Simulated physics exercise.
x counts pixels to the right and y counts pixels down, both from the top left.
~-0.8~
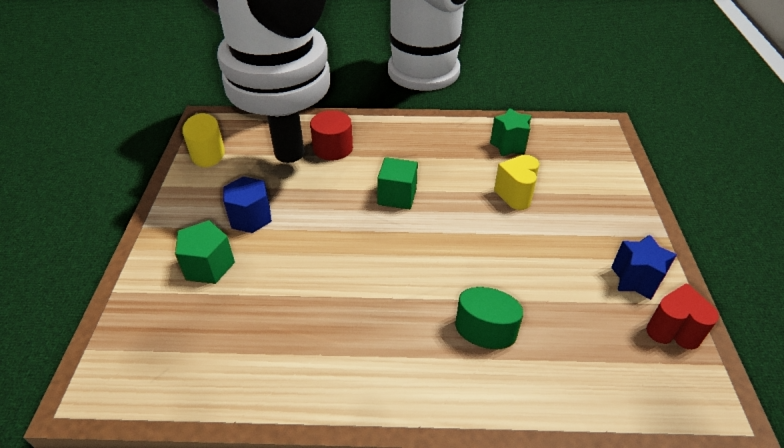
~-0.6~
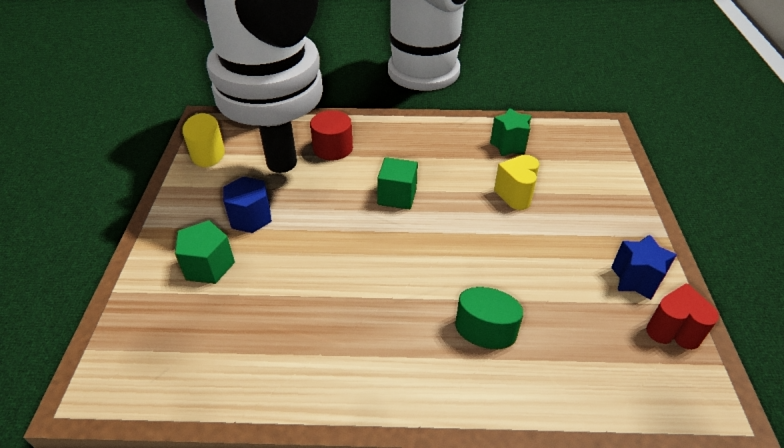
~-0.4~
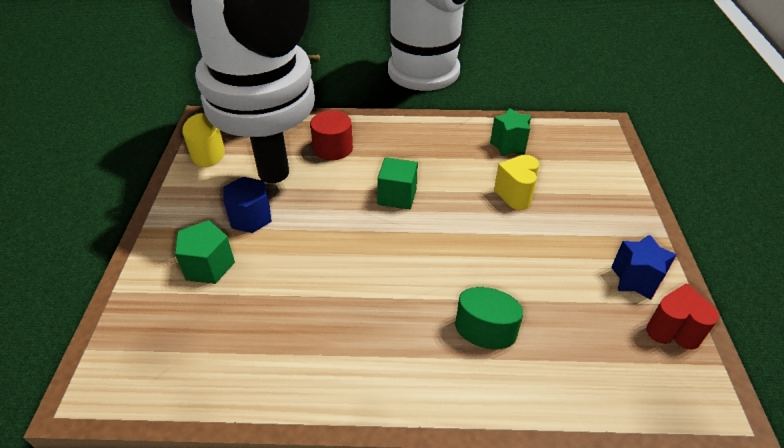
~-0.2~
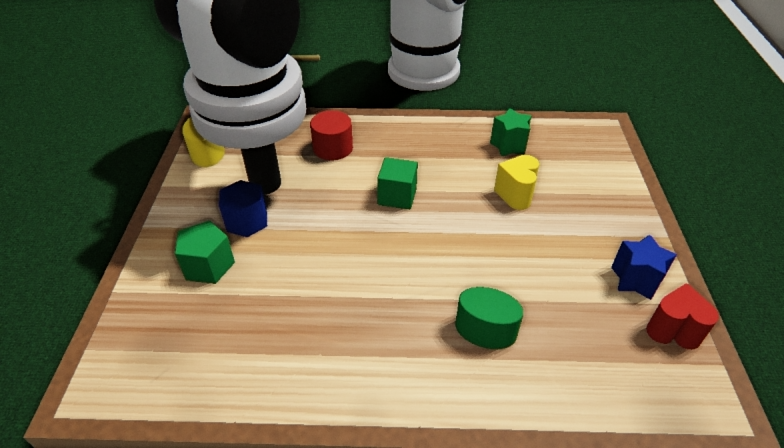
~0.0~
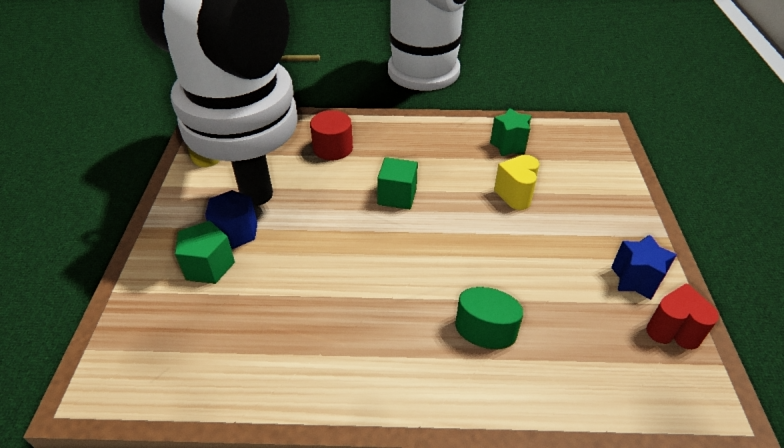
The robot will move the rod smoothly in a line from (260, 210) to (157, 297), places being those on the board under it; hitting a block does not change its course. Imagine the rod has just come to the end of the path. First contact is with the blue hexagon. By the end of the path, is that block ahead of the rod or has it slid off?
It is still ahead of the rod.
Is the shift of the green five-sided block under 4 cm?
No - that is not the case.
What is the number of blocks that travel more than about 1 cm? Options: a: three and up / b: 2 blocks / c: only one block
Choice b: 2 blocks.
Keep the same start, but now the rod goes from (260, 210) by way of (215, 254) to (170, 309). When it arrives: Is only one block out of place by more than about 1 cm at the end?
I'd say no.
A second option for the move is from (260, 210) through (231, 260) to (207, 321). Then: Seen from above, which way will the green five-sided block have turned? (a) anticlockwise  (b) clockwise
a: Anticlockwise.
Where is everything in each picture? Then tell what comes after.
In the first frame, tip of the rod at (290, 155), middles of tops, green five-sided block at (199, 239), blue hexagon at (244, 190).
In the second frame, rod at (282, 165), nothing pushed.
In the third frame, rod at (274, 175), nothing pushed.
In the fourth frame, rod at (266, 185), blue hexagon at (240, 194).
In the fifth frame, rod at (257, 196), green five-sided block at (199, 239), blue hexagon at (228, 205).
What follows on the original path. One third of the way, rod at (225, 224); green five-sided block at (168, 269), turned 15° anticlockwise; blue hexagon at (192, 234).
Two thirds of the way, rod at (190, 252); green five-sided block at (133, 307), turned 20° anticlockwise; blue hexagon at (155, 267).
At the end, rod at (150, 284); green five-sided block at (100, 349), turned 35° anticlockwise; blue hexagon at (113, 304), turned 15° anticlockwise.
